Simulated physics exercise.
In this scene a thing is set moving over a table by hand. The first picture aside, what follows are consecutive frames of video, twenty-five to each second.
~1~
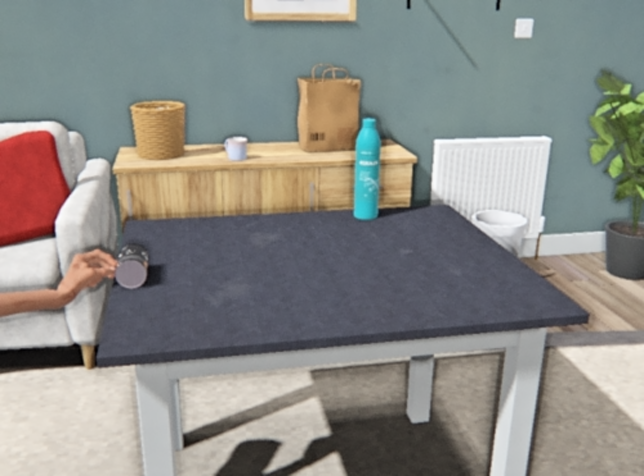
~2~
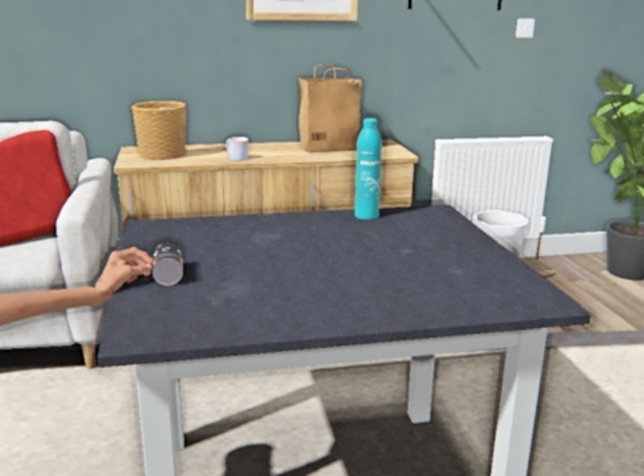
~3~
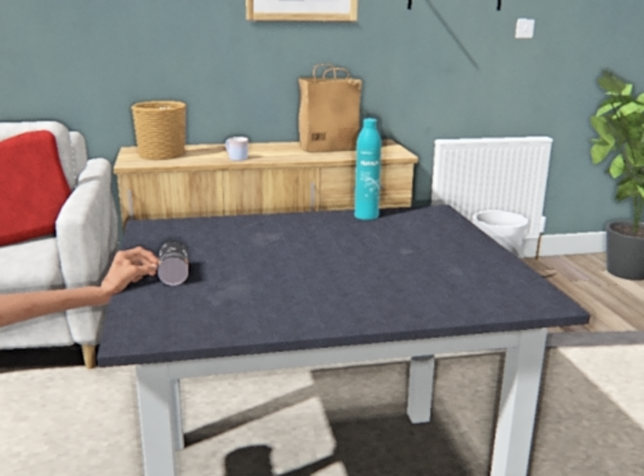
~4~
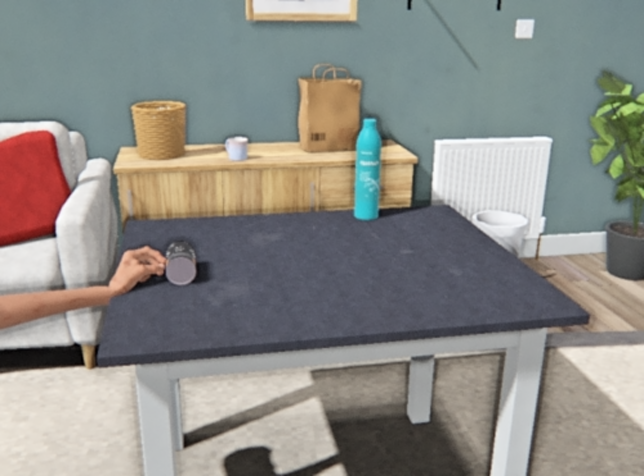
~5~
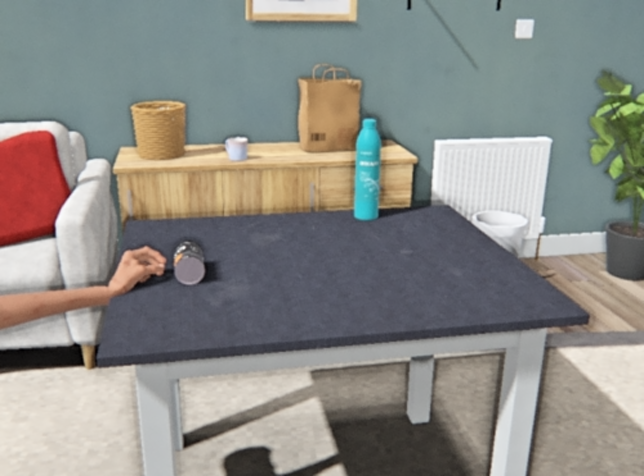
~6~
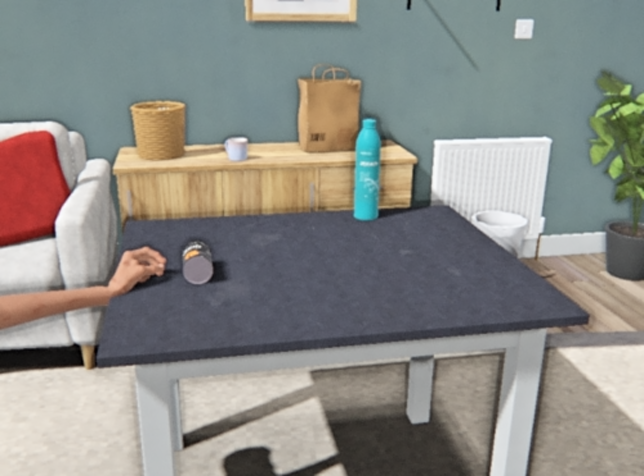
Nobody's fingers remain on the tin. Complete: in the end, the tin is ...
... on the table.
Then, 0.20 s later than the last frame, black tin moved well along near (235, 259).
Then, 0.60 s later than the last frame, black tin moved well along near (295, 255).
Then, 1.10 s later than the last frame, black tin moved well along near (341, 253).
When it is over, moved from the start, black tin. End places, in pixels of the last picture, black tin near (358, 252).
